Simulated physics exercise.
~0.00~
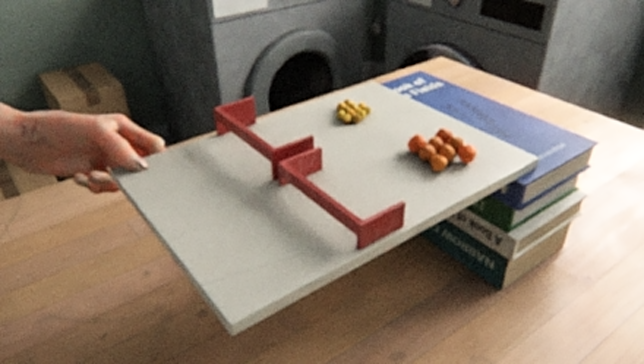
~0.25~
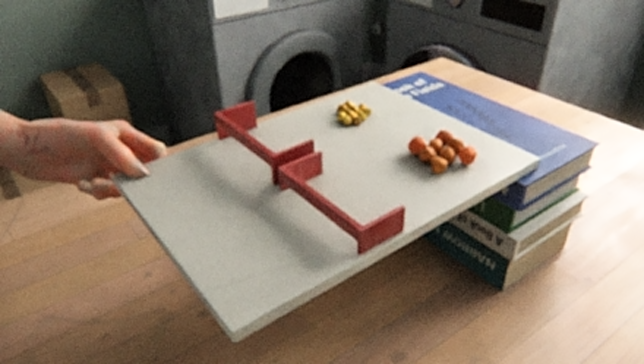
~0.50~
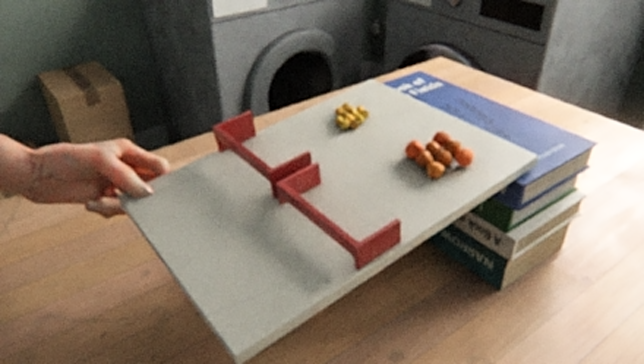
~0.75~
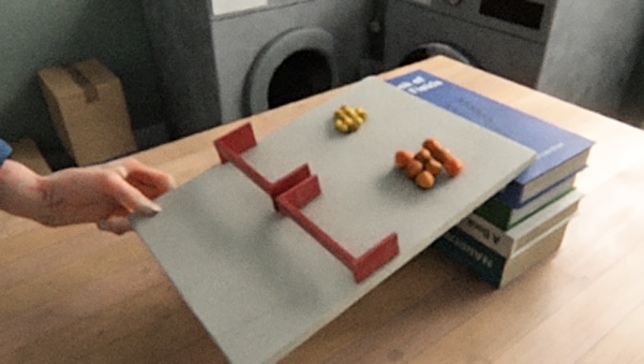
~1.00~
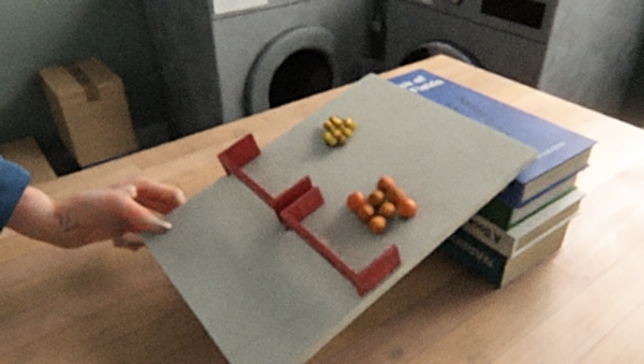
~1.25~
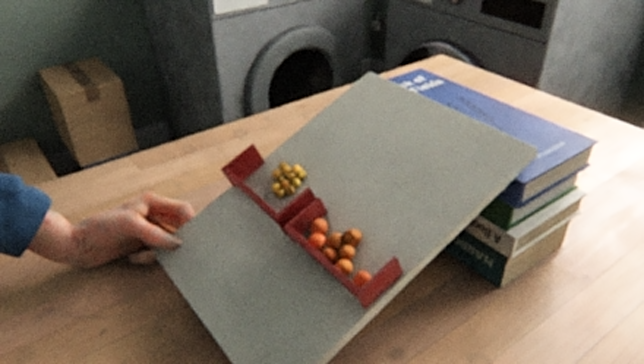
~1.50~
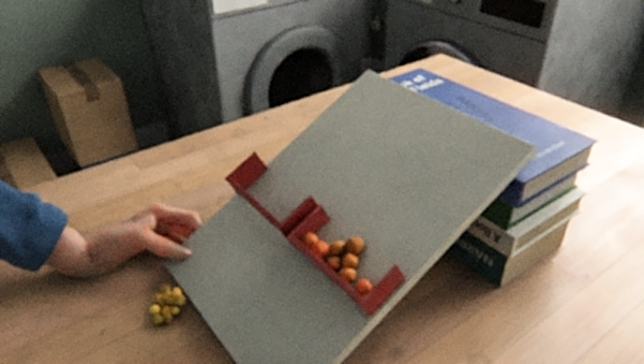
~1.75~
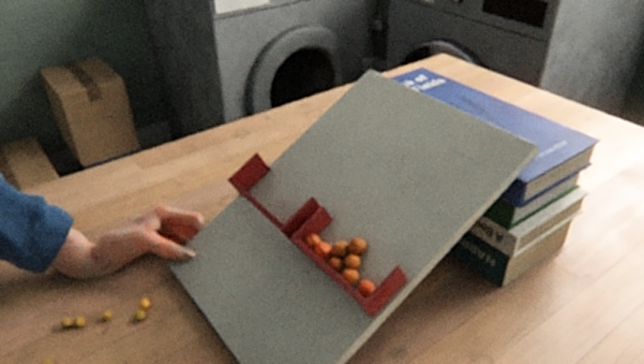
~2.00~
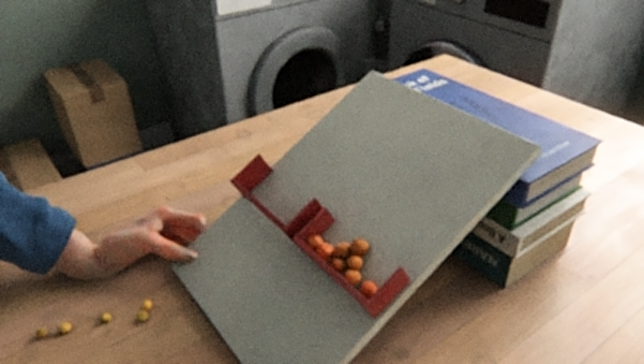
A pale grey board with two raised red strips rests across a wooden table, seen from above at a slightly swaying angle, its far end on a stack of books. Small yellow pieces lie towards the back and orange ones nearer the front, with grey machines and a cardboard box behind. A hand at the left lowers its end, steepening the slope. The orange pieces slide first, then the yellow ones follow. The orange pieces gather against the front strip, while the yellow ones pass the back strip, leave the board and scatter on the table beside the still hand.
